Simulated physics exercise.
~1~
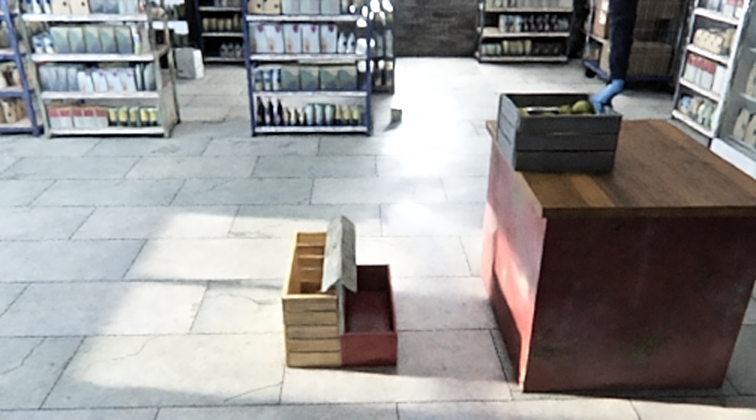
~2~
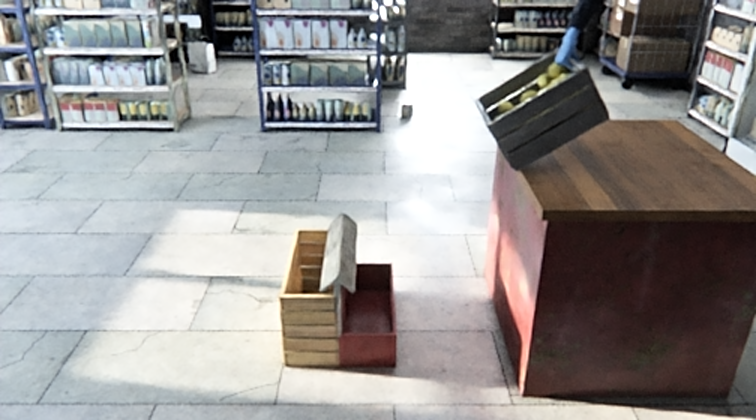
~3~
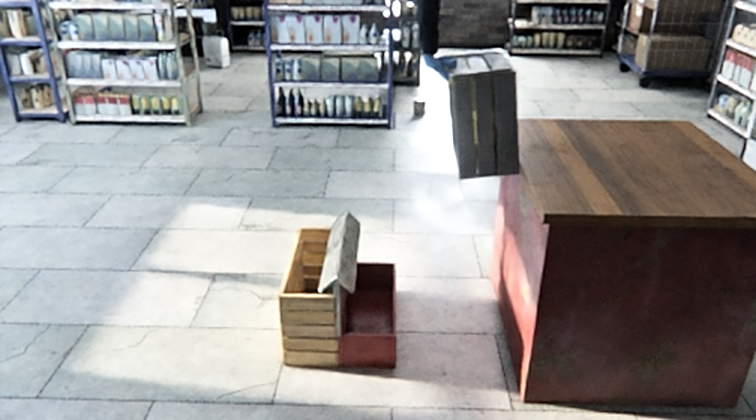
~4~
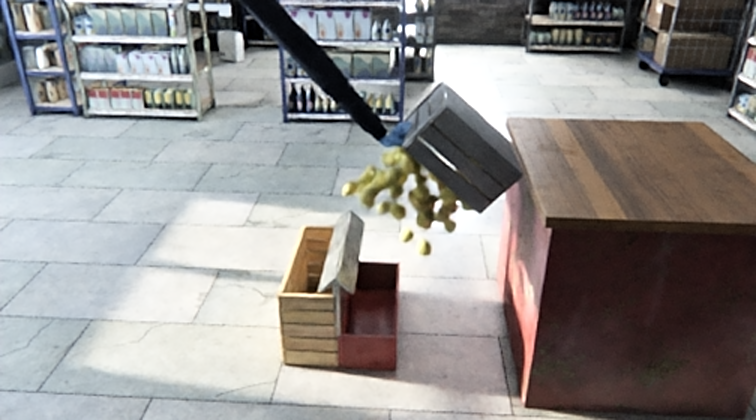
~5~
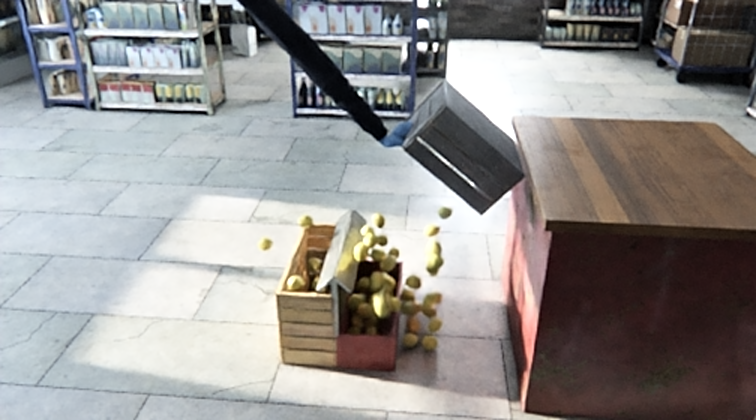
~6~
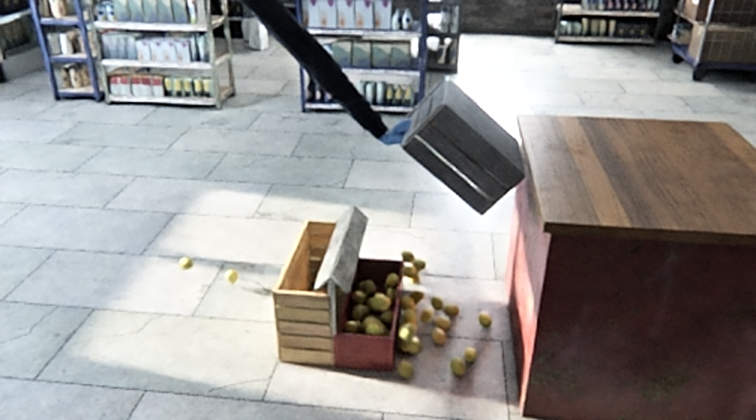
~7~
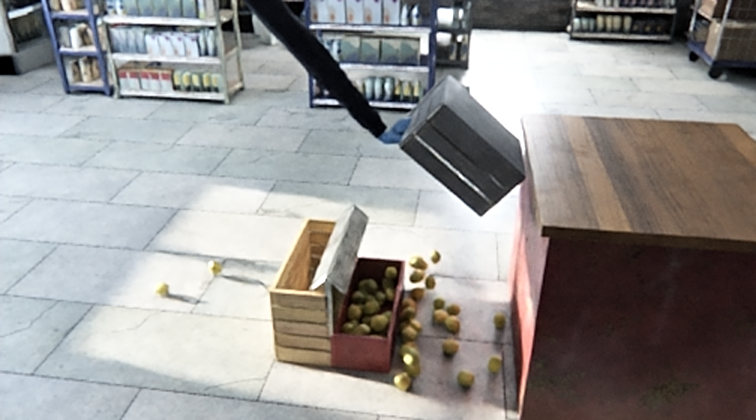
The footage shows a dark arm lifting a grey crate off a wooden-topped bench and tipping it over, spilling yellowish-green fruit toward a red bin and a wooden tote; many pieces settle in the red bin, others scatter on the floor, and the crate stays tilted.
